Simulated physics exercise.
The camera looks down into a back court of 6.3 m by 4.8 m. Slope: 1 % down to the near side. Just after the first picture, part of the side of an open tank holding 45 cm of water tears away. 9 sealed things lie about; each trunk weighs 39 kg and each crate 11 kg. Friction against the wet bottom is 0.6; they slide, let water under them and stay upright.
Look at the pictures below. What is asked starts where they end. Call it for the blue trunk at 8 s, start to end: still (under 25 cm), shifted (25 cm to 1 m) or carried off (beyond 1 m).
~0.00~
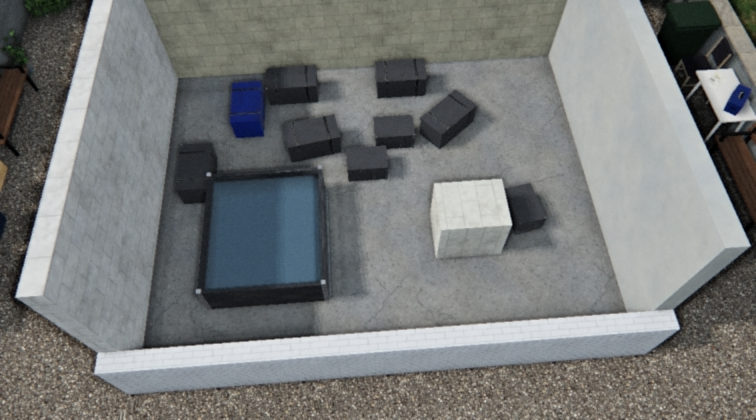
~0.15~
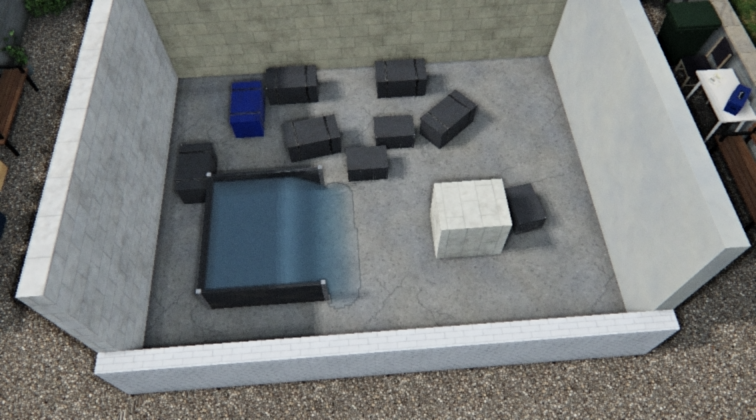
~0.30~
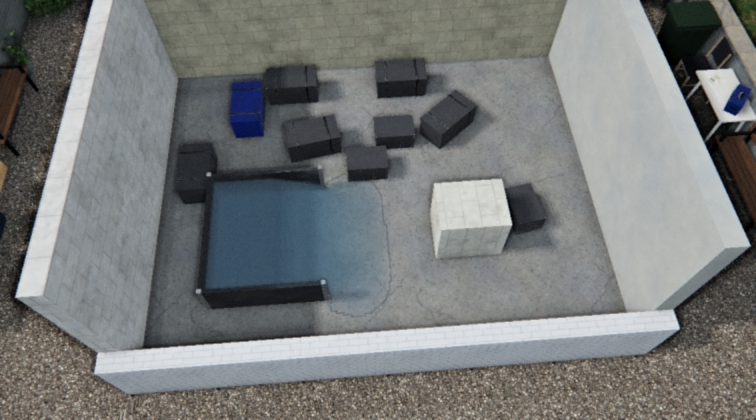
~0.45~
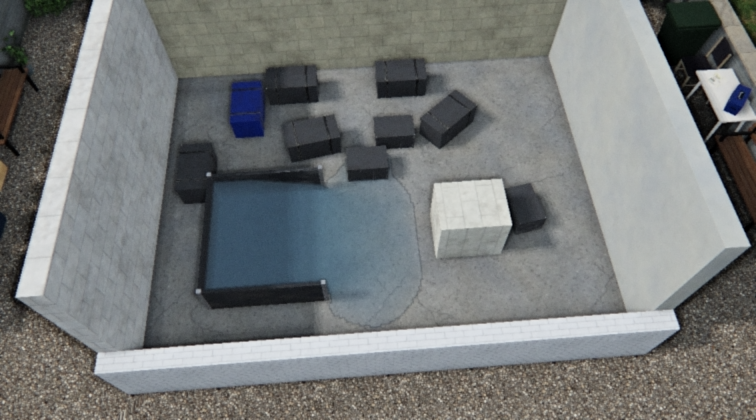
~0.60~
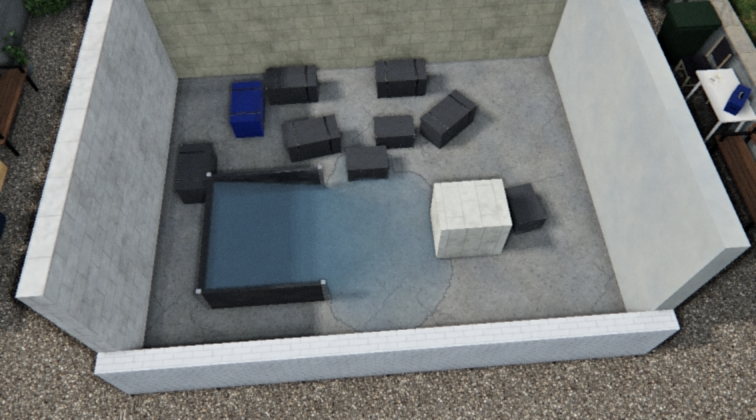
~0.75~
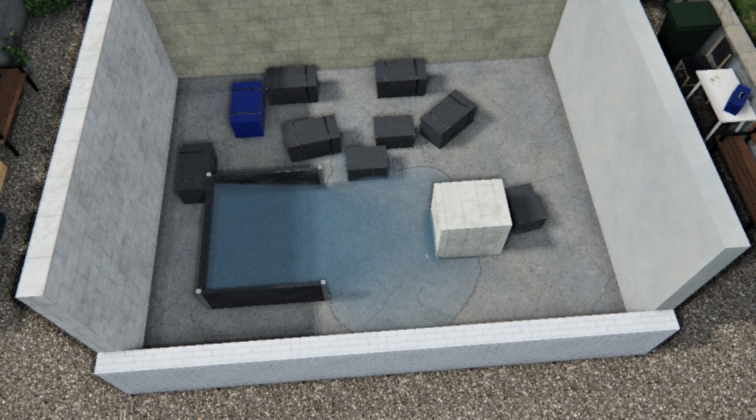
Still.
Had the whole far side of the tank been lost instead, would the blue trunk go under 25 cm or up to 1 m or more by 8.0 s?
Result: The blue trunk goes a long way.
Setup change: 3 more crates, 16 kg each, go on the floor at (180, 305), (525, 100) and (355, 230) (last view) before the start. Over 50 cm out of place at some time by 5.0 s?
Order as asked - not as far, not as far, farther.
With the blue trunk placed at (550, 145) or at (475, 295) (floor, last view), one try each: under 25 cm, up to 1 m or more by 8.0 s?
First it remains in place, then it is swept away.
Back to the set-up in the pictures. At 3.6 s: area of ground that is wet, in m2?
Close to 18 m2, I'd say.
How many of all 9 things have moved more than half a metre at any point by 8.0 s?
The total is 2.
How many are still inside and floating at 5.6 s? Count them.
The count is 1.
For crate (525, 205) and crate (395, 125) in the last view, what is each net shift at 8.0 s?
60 cm and 80 cm, respectively.
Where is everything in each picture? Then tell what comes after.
In the first frame, the blue trunk at (246, 101), on the bottom; water covers 2.5 m2; 0 of 9 have shifted.
In the second frame, the blue trunk at (246, 101), on the bottom; water covers 3.2 m2; 0 of 9 have shifted.
In the third frame, the blue trunk at (246, 101), on the bottom; water covers 4.2 m2; 0 of 9 have shifted.
In the fourth frame, the blue trunk at (246, 101) rests on the ground; 5.2 m2 under water; 0 of 9 have shifted.
In the fifth frame, the blue trunk at (246, 101), on the bottom; 6.2 m2 under water; 0 of 9 have shifted.
In the sixth frame, the blue trunk at (246, 101) rests on the ground; 7.1 m2 under water; 0 of 9 have shifted.
After 1.6 s the blue trunk is near (246, 101), 0.0 m from its start, aground; 0 afloat.
After 3.6 s the blue trunk is near (246, 101), 0.0 m from its start, aground; 0 afloat.
After 5.6 s the blue trunk is near (246, 101), 0.0 m from its start, aground; 1 afloat.
After 8.0 s the blue trunk is near (246, 101), 0.0 m from its start, aground; 3 afloat.
